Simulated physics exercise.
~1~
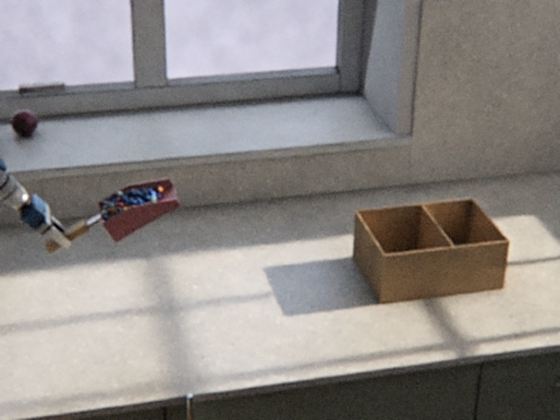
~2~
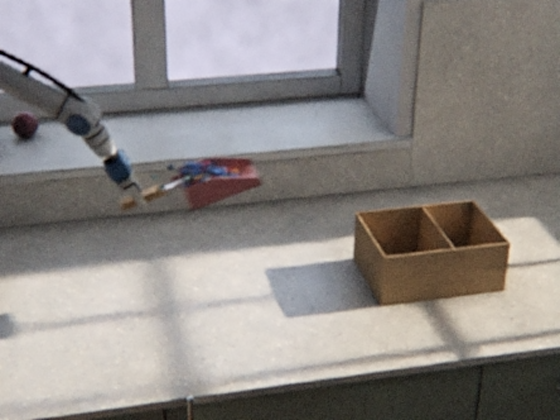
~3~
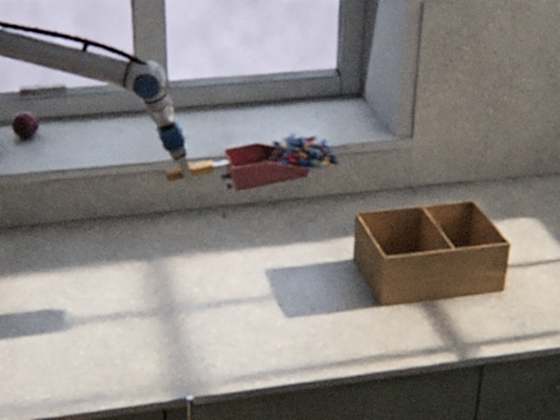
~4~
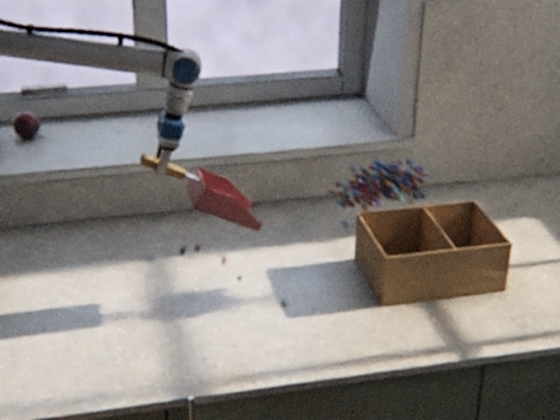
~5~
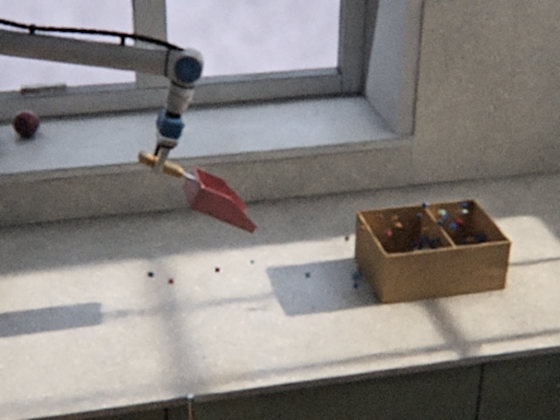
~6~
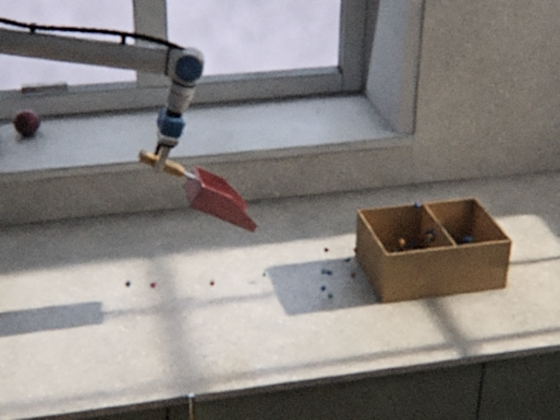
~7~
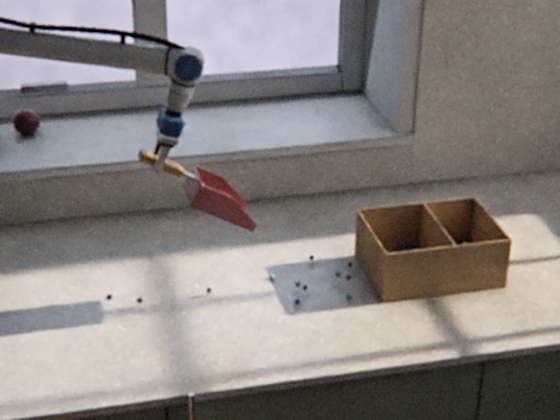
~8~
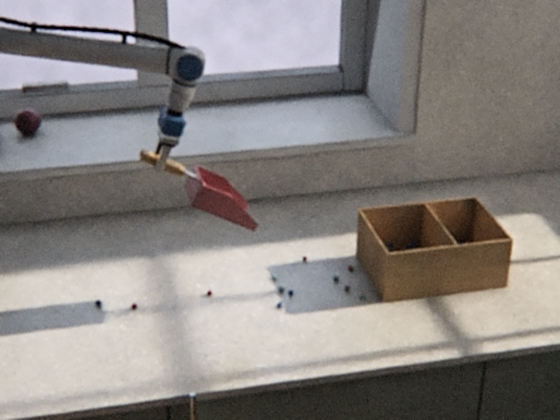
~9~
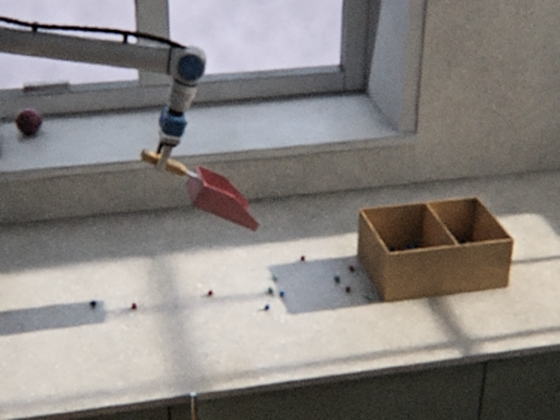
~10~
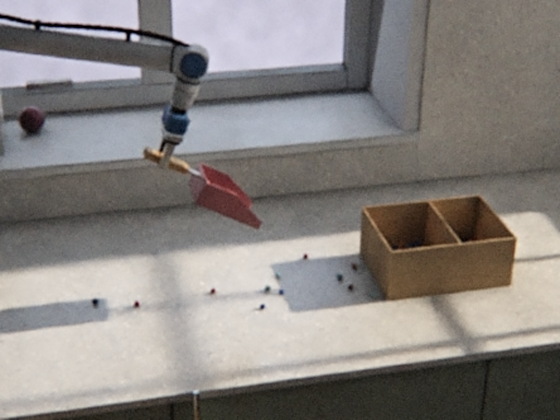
A robotic arm holding a red scoop heaped with small colourful round pieces swings it to the right and upward above a pale counter beneath a window. The arm then draws back a little and tips the scoop's open front downward, flinging the load forward in a loose cluster. A few stragglers drop short onto the counter, while most of the pieces fall into both compartments of a divided brown box. Some bounce about at its top before settling out of sight. The scoop hangs still, tilted and empty, as the strays roll leftward and come to rest, scattered on the counter.
